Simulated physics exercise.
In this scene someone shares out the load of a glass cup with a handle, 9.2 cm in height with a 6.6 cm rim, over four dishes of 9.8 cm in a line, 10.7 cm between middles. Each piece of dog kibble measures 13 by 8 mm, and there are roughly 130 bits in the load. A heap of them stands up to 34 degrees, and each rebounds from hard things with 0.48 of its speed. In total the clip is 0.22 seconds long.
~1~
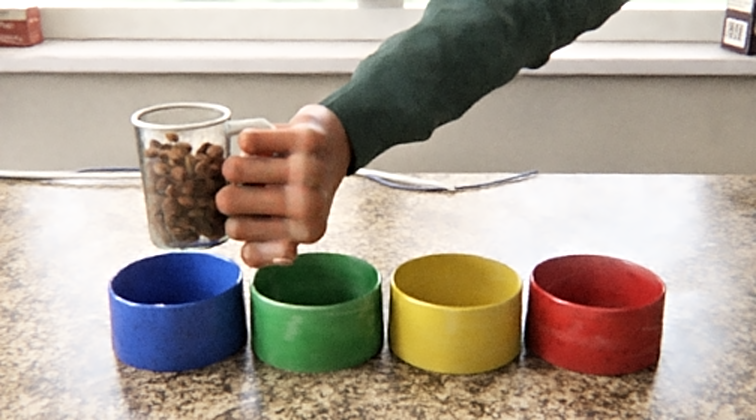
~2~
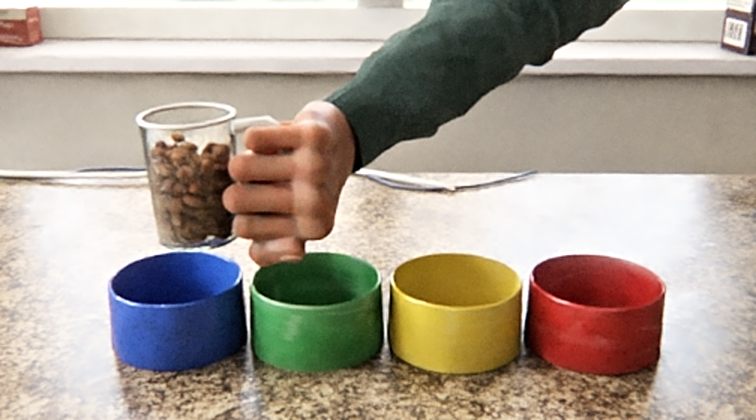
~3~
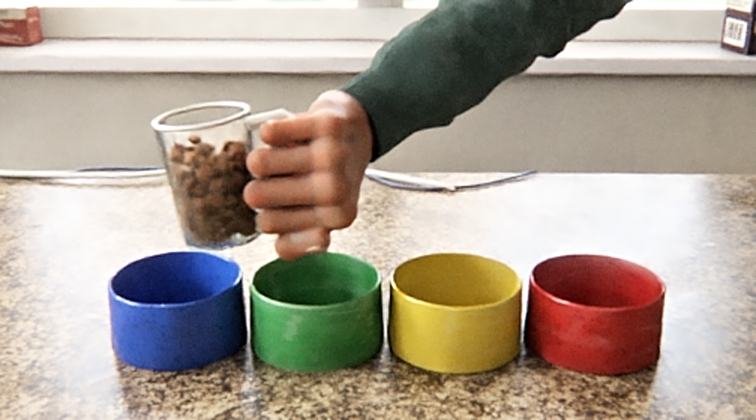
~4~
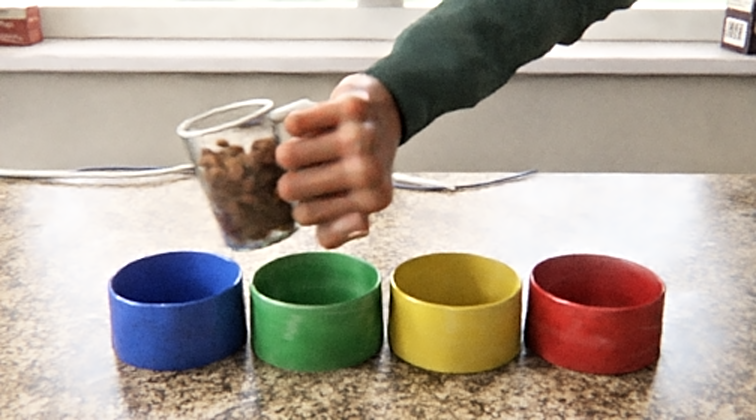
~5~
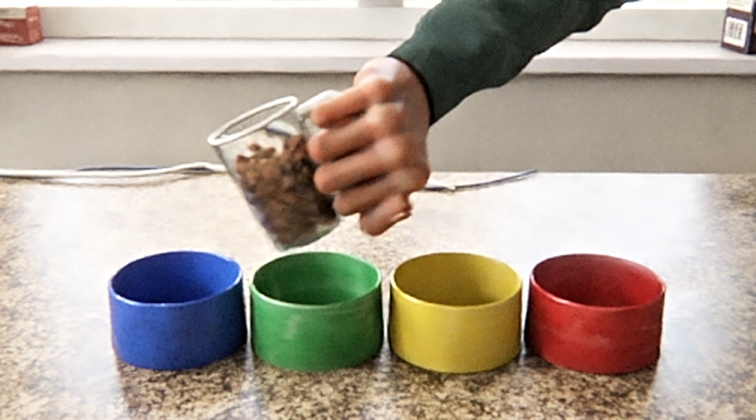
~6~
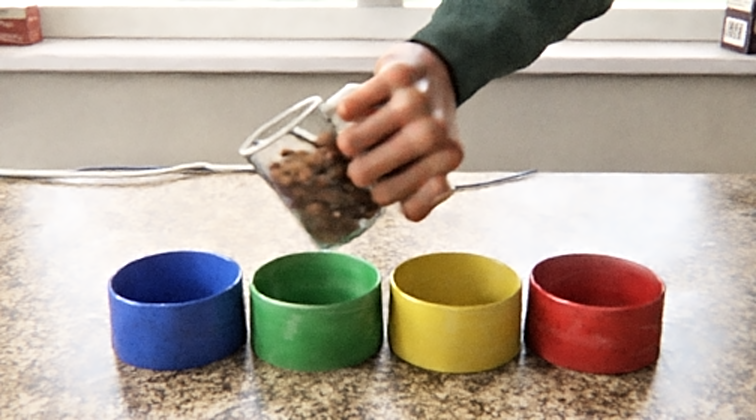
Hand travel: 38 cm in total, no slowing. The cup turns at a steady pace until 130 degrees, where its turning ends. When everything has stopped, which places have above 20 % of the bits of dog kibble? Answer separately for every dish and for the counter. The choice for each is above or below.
Red - above it, blue - below it, green - below it, yellow - below it, counter - below it.
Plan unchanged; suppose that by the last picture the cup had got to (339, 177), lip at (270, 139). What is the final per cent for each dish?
Red: 100 / blue: 0 / green: 0 / yellow: 0.
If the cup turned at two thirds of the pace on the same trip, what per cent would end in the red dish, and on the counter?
Shares: Red 100, counter 0.
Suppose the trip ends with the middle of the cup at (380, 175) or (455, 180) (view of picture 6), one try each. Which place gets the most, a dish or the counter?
First try: Green; second try: Yellow.
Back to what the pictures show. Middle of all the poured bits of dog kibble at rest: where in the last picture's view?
Approximately (600, 319) in the last view.
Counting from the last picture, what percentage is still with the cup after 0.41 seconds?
Roughly 95 in a hundred.
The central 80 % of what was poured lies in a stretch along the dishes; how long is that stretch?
Close to 6 centimetres along the dishes.
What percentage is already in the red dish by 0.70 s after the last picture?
45 %.
Then, 0.25 s after the last picture, tilt 84 degrees; cup holds 100 %.
Then, 0.41 s after the last picture, tilt 117 degrees; cup holds 95 %, red 5 %.
Then, 0.70 s after the last picture, tilt 130 degrees; cup holds 45 %, red 45 %.
In the end, red 90 %, blue 0 %, green 0 %, yellow 0 %, counter 10 %.
